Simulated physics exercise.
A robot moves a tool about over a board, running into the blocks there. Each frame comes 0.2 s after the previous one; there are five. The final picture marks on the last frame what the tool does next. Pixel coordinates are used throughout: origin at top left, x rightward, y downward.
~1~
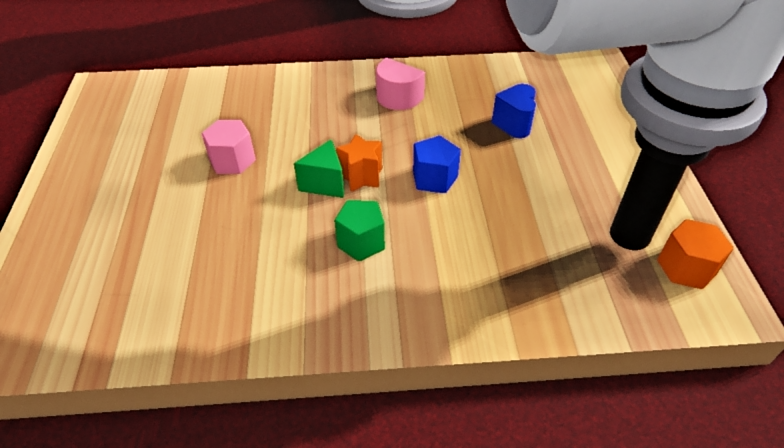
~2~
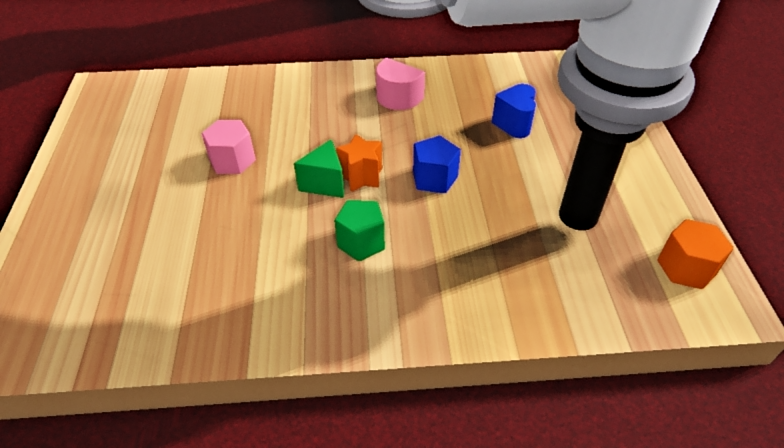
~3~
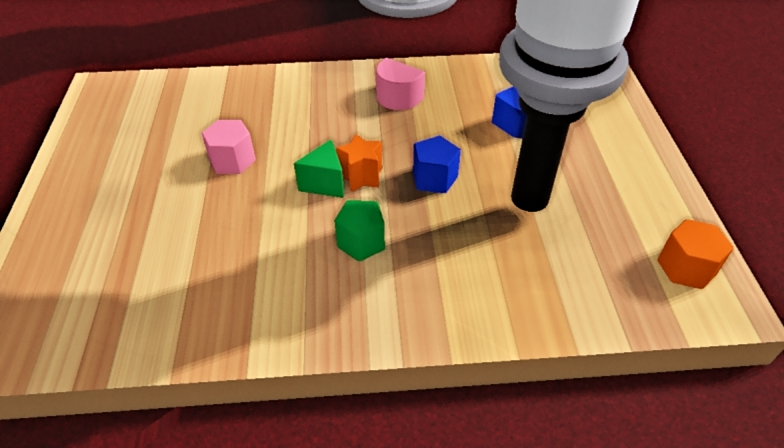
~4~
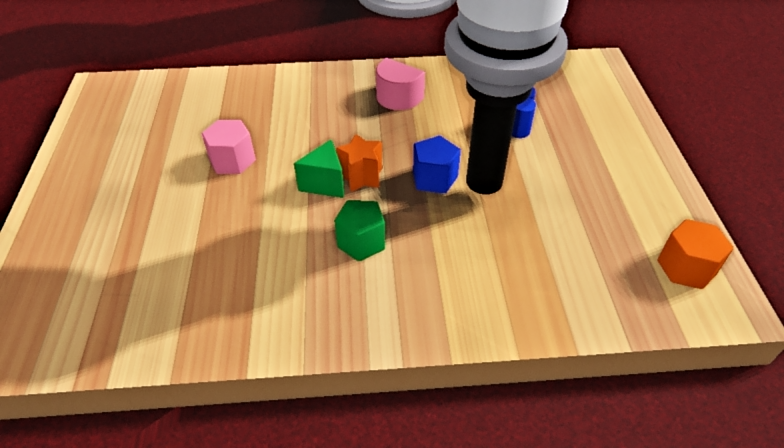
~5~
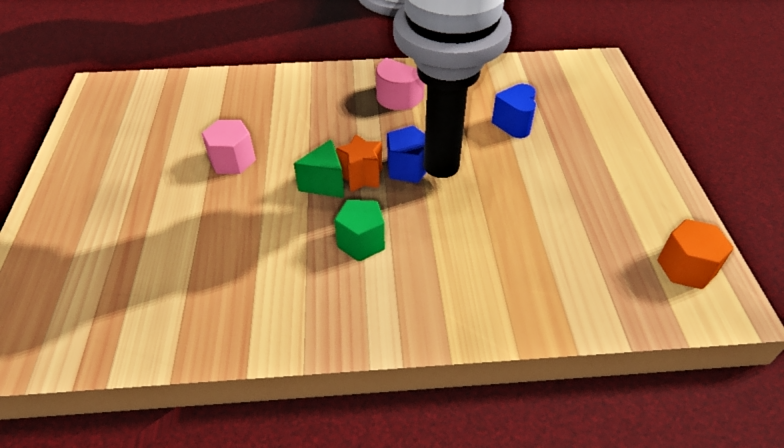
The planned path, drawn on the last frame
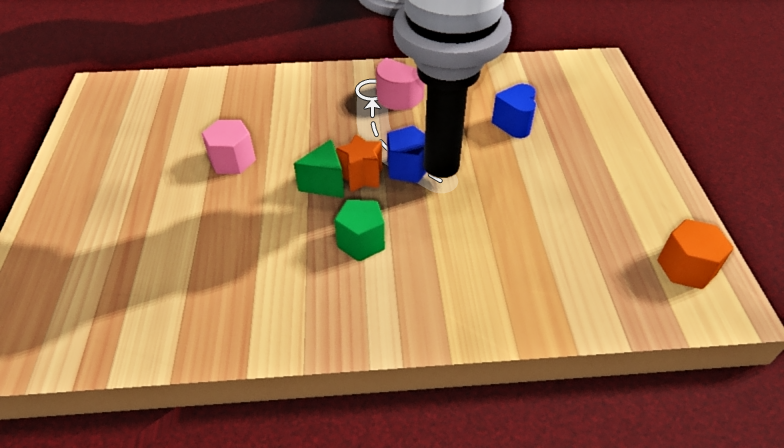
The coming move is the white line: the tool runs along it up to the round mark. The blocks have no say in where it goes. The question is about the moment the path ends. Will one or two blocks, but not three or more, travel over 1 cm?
My answer is no.
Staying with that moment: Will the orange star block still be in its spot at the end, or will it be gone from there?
By the last moment of the path, the orange star block has shifted.
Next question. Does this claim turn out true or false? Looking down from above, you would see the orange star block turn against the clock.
Answer: True.
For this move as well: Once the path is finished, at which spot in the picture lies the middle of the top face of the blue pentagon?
Its top face will be centred at roughly (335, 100).
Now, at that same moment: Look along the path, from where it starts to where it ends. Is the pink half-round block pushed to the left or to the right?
Heads right.
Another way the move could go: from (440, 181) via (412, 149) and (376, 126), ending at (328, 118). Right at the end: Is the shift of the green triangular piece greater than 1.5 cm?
Answer: No.
Path on the board, from (440, 181) through (395, 154) and (373, 122) to (372, 90).
The first path, step by step. One third of the way, tool (394, 140); green triangular piece (316, 159); orange star block (344, 140), turned 70° anticlockwise; blue pentagon (362, 115).
Two thirds of the way, tool (372, 107); green triangular piece (316, 159); orange star block (344, 139), turned 75° anticlockwise; blue pentagon (335, 100), turned 50° anticlockwise.
At the end, tool (372, 76); green triangular piece (316, 159); orange star block (344, 139), turned 75° anticlockwise; pink half-round block (406, 59), turned 60° clockwise; blue pentagon (335, 100), turned 50° anticlockwise.
